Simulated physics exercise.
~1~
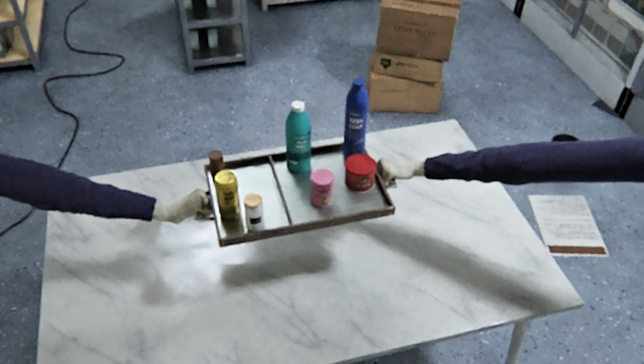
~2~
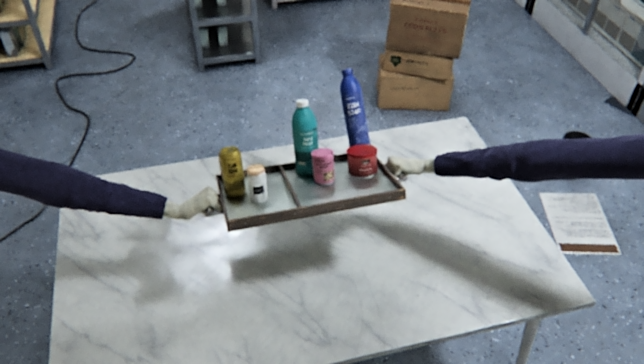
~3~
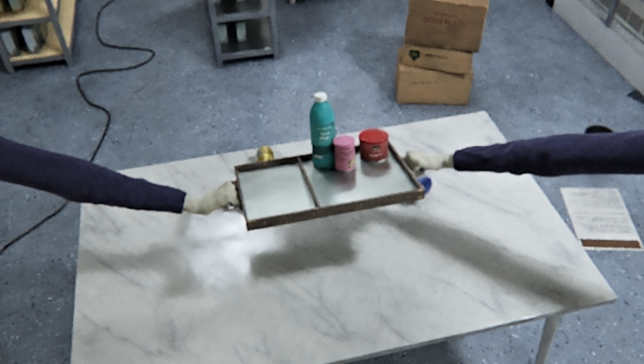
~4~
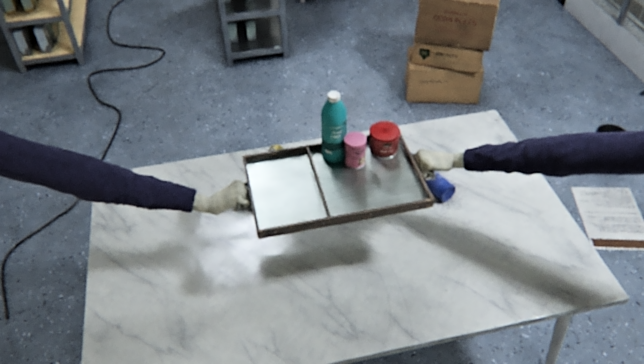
Two gloved hands tipping a tray of containers away over a marble table, several sliding off, three staying aboard once levelled.
